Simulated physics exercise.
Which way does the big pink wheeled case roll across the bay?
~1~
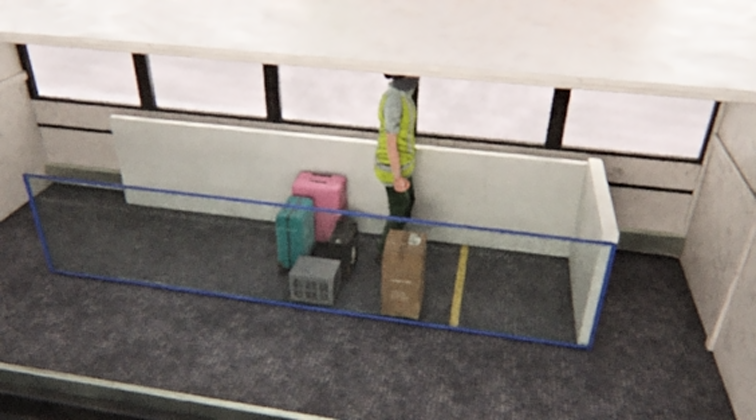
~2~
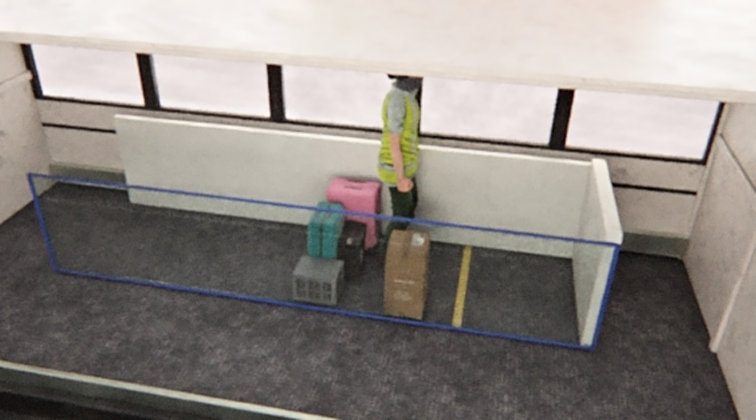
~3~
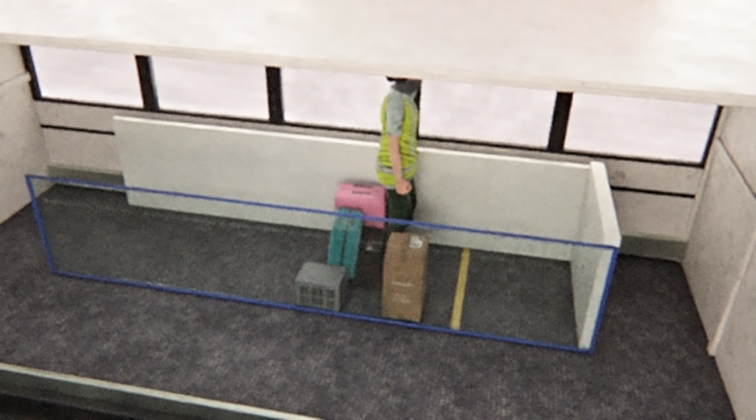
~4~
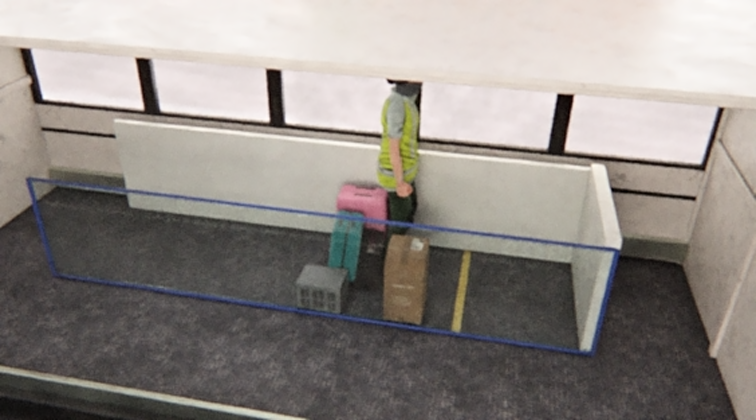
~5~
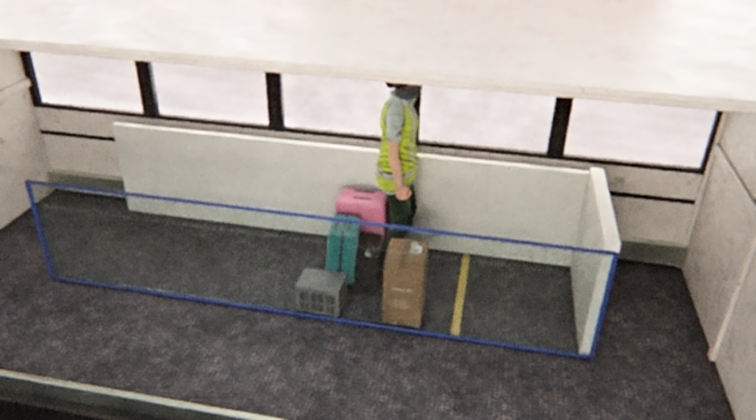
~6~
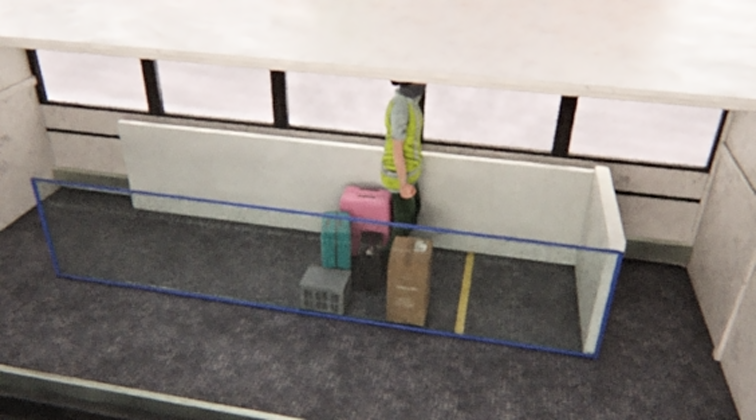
The big pink wheeled case rolls to the right, toward the standing passenger.
A big pink wheeled case and a smaller teal one stand beside a dark item in a bus bay, near a passenger in a yellow vest. Both cases roll right toward the passenger, who stays put, while the grey crate and tall brown item in front hardly shift. The teal case rolls a little farther right and the dark item also moves right, partly hidden behind it. After a pause, the teal case drifts slightly back to the left. All the luggage ends upright and short of the yellow line, with the pink case close to the passenger.
